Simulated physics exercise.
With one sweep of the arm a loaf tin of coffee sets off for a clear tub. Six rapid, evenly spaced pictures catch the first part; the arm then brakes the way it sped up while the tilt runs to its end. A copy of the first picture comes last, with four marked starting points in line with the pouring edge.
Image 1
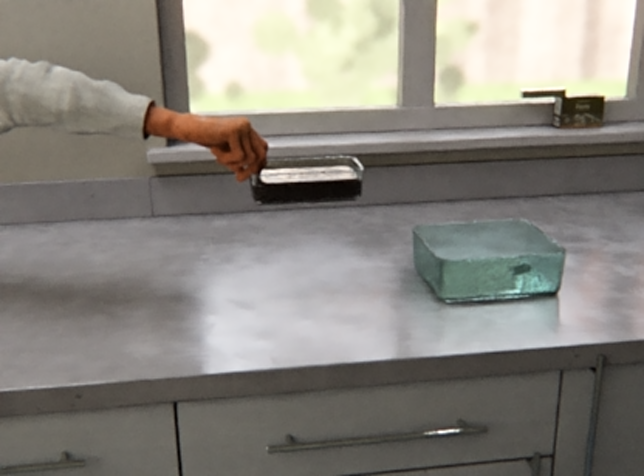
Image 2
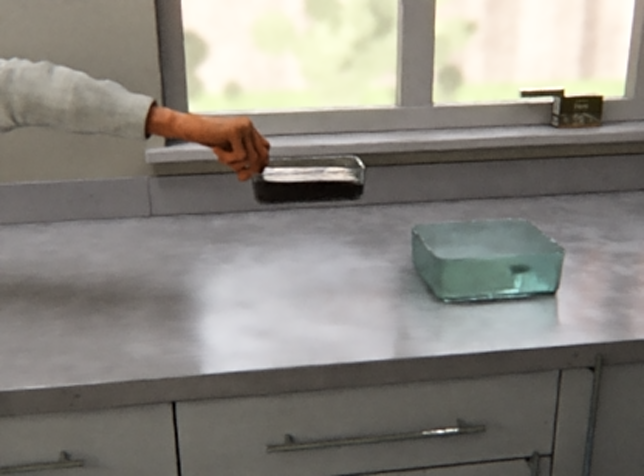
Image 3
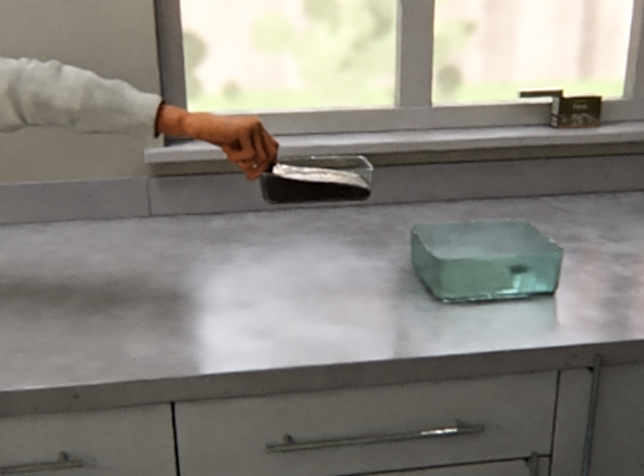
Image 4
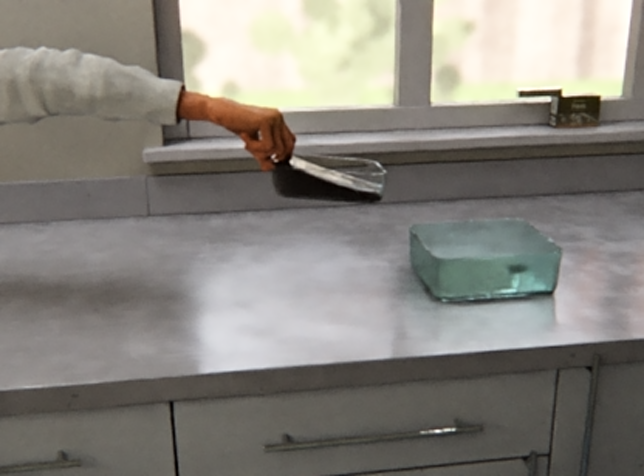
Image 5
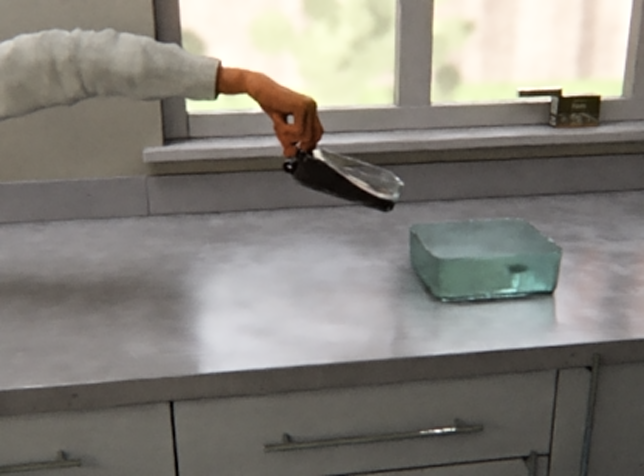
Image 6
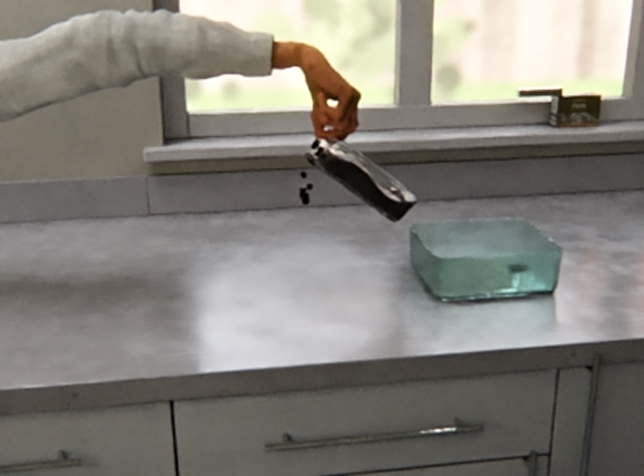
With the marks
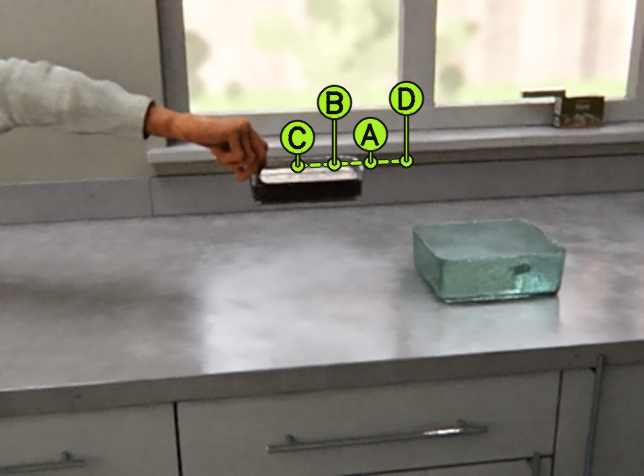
On a kitchen counter, a hand tilts a dark-filled clear container, and dark drops fall.
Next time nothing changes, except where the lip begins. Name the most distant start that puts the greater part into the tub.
Place B just does it.
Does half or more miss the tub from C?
Yes, it does.
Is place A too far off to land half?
No.
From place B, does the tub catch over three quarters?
No, less.
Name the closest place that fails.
Here it is place C.
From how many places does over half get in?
Three of them.
In lime, A at (370, 162); B at (334, 164); C at (297, 165); D at (406, 160).
With A, about 80 % lands in the tub, 3 % falls short and 16 % goes beside or beyond.
With B, about 65 % lands in the tub, 26 % falls short and 10 % goes beside or beyond.
With C, about 28 % lands in the tub, 64 % falls short and 8 % goes beside or beyond.
With D, about 88 % lands in the tub, 5 % falls short and 7 % goes beside or beyond.
